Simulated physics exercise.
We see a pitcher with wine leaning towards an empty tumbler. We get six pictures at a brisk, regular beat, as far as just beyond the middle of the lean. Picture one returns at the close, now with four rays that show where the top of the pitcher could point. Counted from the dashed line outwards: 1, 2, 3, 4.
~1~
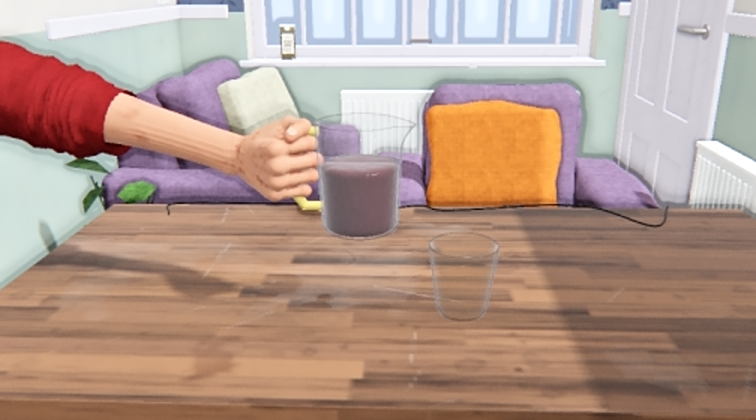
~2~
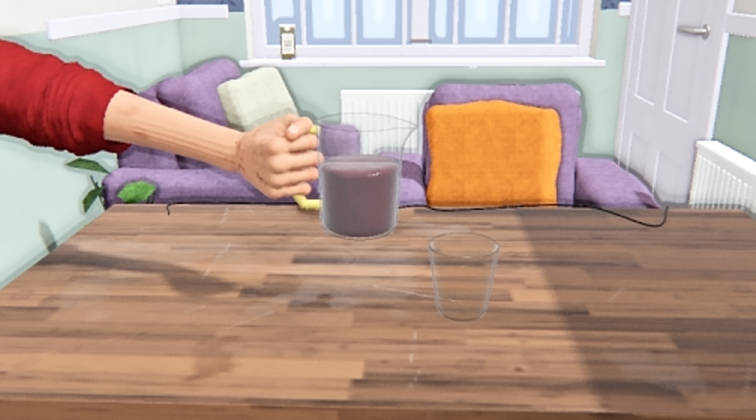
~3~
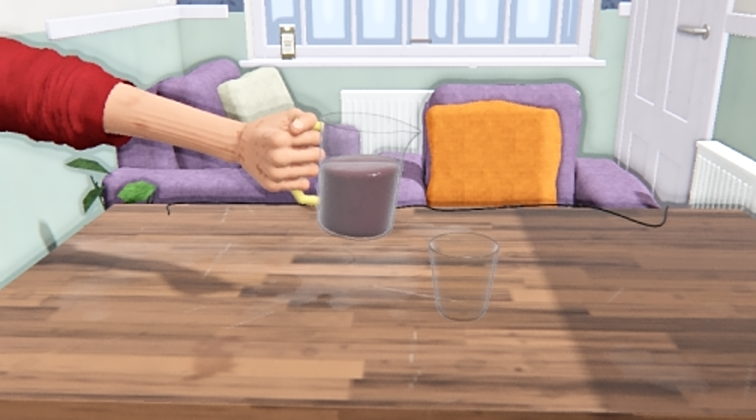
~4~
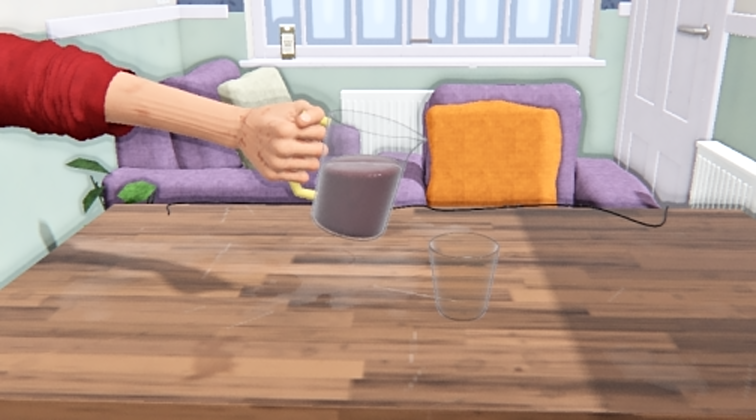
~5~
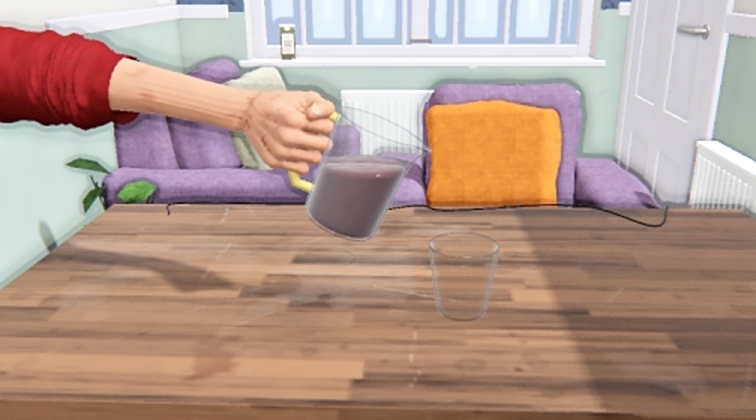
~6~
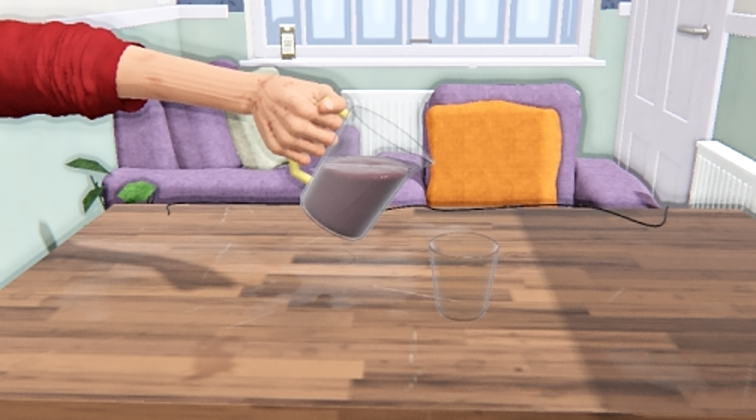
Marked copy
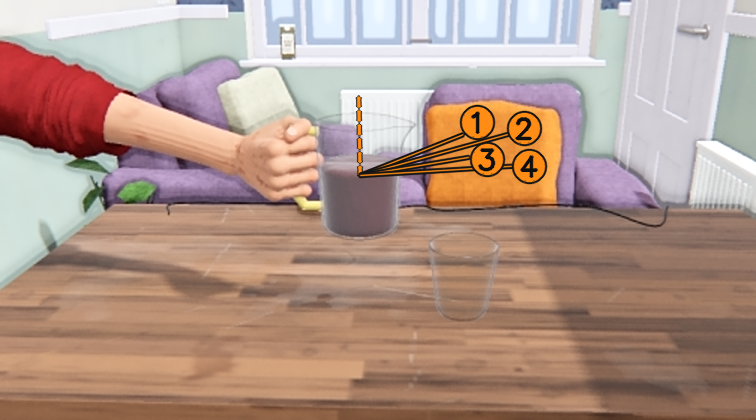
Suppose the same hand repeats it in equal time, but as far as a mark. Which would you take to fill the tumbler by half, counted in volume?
Go for 1.
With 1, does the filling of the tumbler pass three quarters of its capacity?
No, less.
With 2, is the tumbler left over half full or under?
Over half.
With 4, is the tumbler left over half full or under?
Over.
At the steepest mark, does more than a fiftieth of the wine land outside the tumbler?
Yes, it does.
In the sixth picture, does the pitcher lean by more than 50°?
No, it does not.
On the marked copy, 1 at (462, 134); 2 at (508, 134); 3 at (468, 157); 4 at (512, 166).
With 1, the tumbler ends with about 47 % of what it can hold.
With 2, the tumbler ends with about 66 % of what it can hold.
With 3, the tumbler ends with about 73 % of what it can hold; 10 % of the wine is spilt.
With 4, the tumbler ends with about 74 % of what it can hold; 20 % of the wine is spilt.
